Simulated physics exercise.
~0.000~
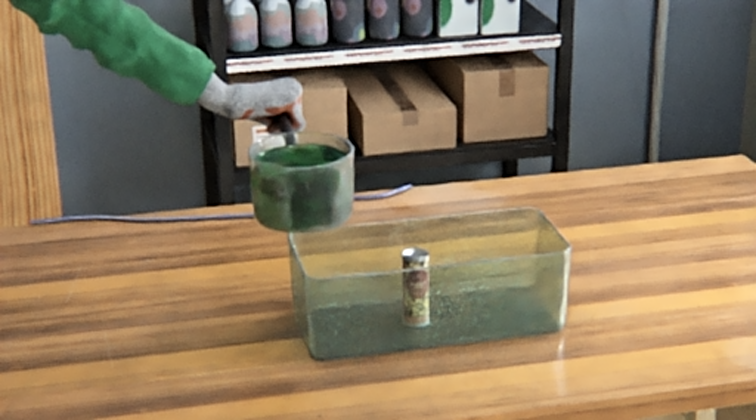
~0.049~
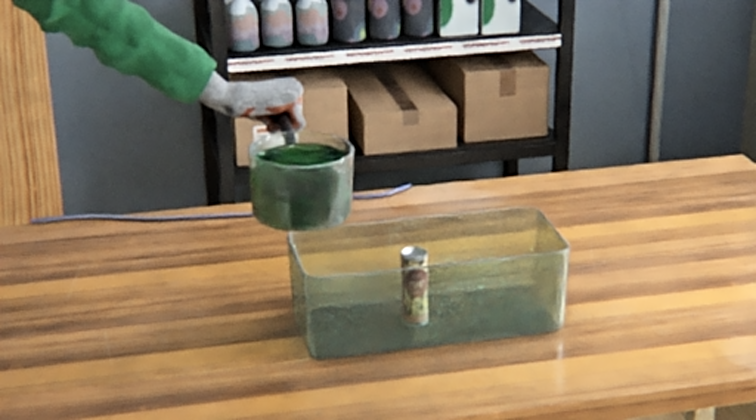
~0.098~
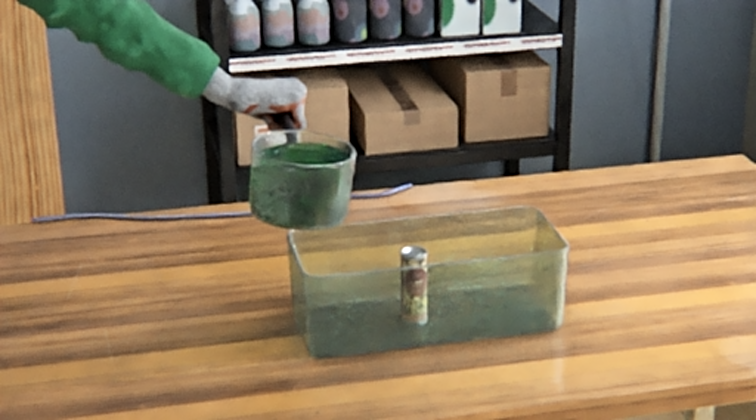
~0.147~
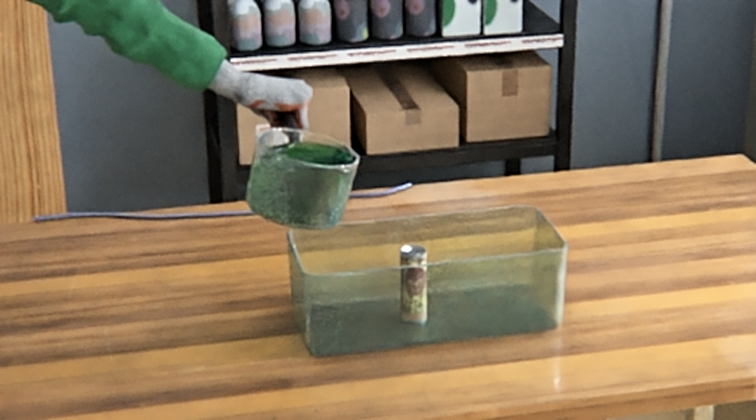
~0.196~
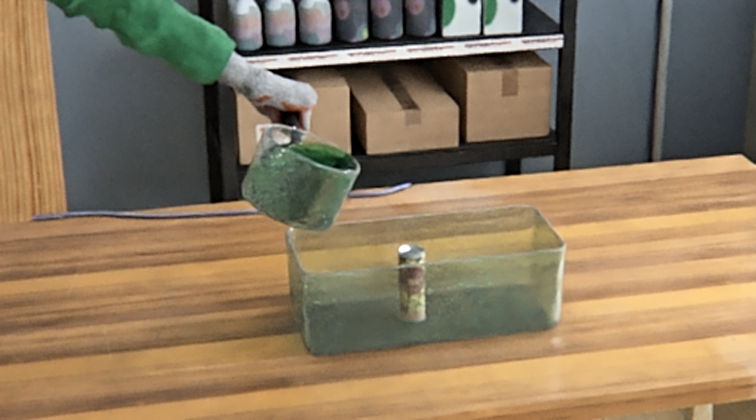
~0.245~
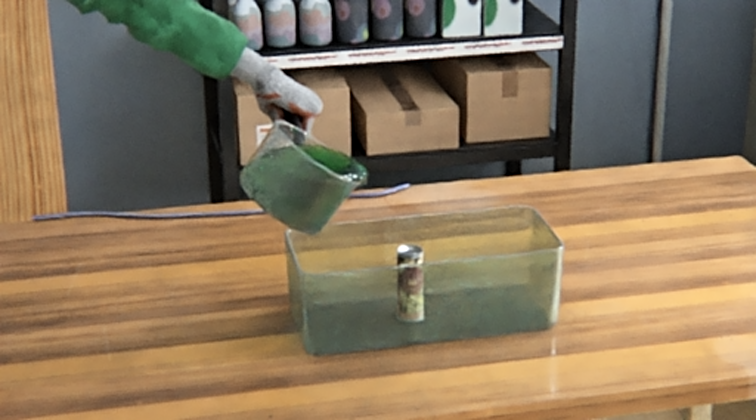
Above a wooden table, a gloved hand steadily tilts a saucepan of water rightward beside a basin.
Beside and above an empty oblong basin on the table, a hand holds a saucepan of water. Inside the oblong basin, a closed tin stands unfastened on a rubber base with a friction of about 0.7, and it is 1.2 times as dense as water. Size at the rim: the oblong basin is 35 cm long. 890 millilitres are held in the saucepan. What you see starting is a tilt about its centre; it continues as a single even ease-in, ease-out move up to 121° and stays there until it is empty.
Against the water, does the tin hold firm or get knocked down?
Looks like it will stay erect.
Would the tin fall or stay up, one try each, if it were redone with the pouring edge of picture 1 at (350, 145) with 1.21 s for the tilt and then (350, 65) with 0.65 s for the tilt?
Run one: It does not tip. Run two: It tumbles.
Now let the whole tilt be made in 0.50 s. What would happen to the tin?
In that case the tin stays vertical.
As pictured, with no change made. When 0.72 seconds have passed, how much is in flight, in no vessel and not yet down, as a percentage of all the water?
Close to 3 in every hundred parts.
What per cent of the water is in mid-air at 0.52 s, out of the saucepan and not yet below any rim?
Near 24 per cent of it all.
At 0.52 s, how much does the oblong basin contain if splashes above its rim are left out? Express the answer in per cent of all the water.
Estimate - around 48 in a hundred parts.
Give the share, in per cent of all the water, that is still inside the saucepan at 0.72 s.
Roughly 2 per cent.
After 0.52 s the tilt is 109° and 27 per cent is still to pour; the tin stands where it began.
After 0.72 s the tilt is 121° and 2 per cent is still to pour; the tin leans 5°.
After 0.92 s the tilt is 121° and 0 per cent is still to pour; the tin stands 1 cm from where it began.
After 1.15 s the tilt is 121° and 0 per cent is still to pour; the tin stands 1 cm from where it began.
In the end the tin stands 1 cm from where it began.
